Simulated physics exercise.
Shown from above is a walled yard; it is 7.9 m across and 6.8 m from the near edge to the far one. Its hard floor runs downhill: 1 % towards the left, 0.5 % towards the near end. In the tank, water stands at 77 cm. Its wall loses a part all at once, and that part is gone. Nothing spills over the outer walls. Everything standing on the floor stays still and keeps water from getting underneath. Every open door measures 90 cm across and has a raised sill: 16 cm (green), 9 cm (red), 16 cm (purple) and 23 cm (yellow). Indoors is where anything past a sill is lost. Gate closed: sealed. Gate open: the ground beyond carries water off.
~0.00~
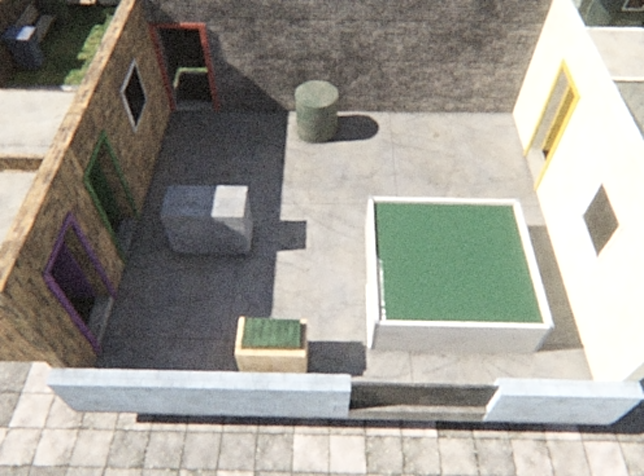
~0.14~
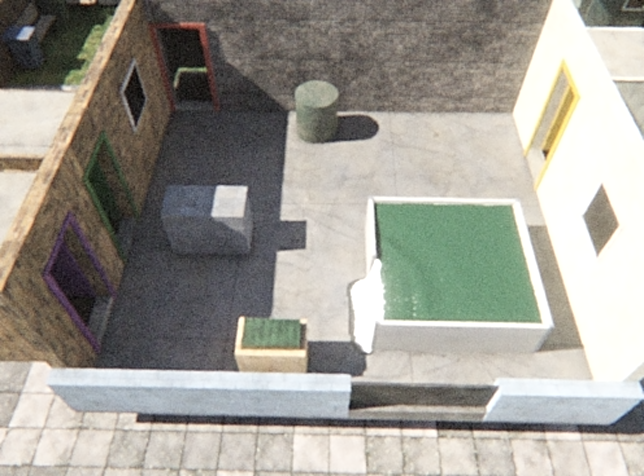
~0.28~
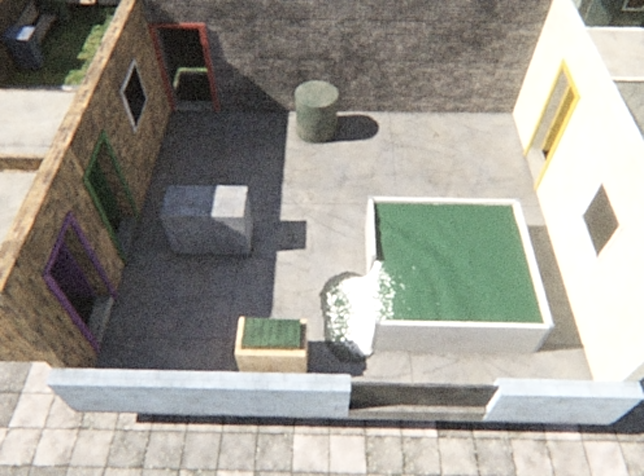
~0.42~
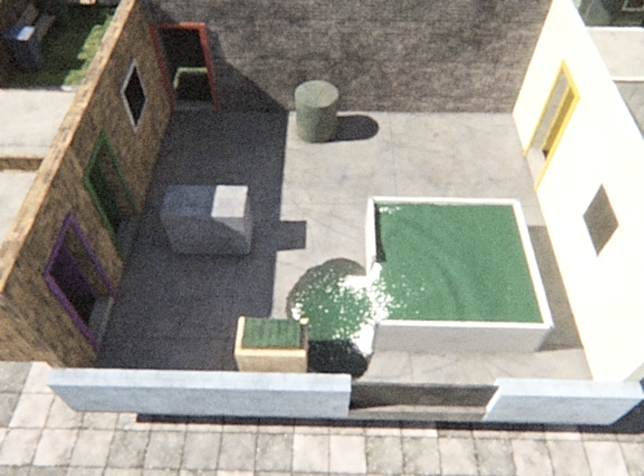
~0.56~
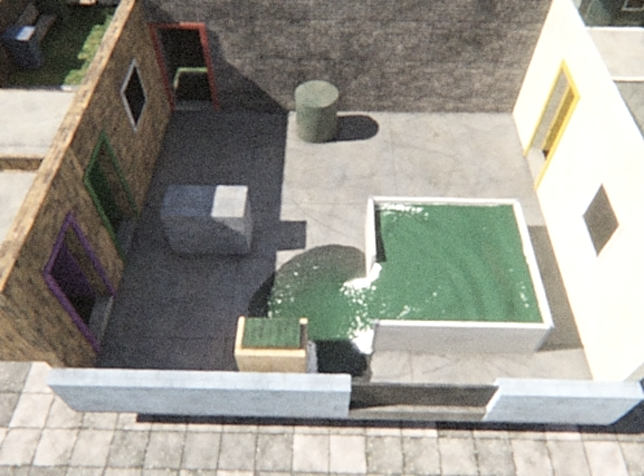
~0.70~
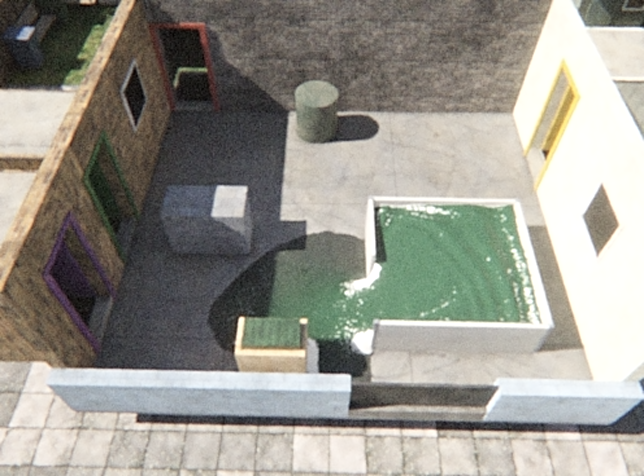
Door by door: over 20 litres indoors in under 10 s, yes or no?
Green door: Yes, red door: Yes, purple door: Yes, yellow door: No.
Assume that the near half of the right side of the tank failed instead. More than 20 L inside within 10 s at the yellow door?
Yellow: Falls short.
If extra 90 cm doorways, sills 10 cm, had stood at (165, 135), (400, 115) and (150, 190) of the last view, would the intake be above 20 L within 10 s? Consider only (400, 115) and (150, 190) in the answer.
Check, in order - pass / pass.
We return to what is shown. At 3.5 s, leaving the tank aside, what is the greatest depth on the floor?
About 34 cm.
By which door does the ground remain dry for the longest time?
The answer is the yellow door.
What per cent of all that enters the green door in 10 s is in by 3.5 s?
50 percent or so by then.
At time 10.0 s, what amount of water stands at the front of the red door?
Around 12.0 cm deep.
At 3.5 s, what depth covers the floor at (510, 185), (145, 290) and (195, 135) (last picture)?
0, 32 and 3 cm, respectively.
After 1.4 s water covers 25 % of the floor and is deepest (50 cm) near (320, 394); green door not reached, red door not reached, purple door 24 cm at the sill, 3 L in, yellow door not reached.
After 2.2 s water covers 35 % of the floor and is deepest (44 cm) near (310, 351); green door 23 cm at the sill, 6 L in, red door not reached, purple door 36 cm at the sill, 91 L in, yellow door not reached.
After 3.5 s water covers 50 % of the floor and is deepest (34 cm) near (101, 347); green door 26 cm at the sill, 85 L in, red door not reached, purple door 33 cm at the sill, 251 L in, yellow door not reached.
After 6.0 s water covers 65 % of the floor and is deepest (30 cm) near (123, 274); green door 21 cm at the sill, 137 L in, red door 15 cm at the sill, 53 L in, purple door 22 cm at the sill, 338 L in, yellow door not reached.
After 10.0 s water covers 100 % of the floor and is deepest (22 cm) near (95, 368); green door 16 cm at the sill, 165 L in, red door 12 cm at the sill, 135 L in, purple door 16 cm at the sill, 356 L in, yellow door 3 cm at the sill, 0 L in.
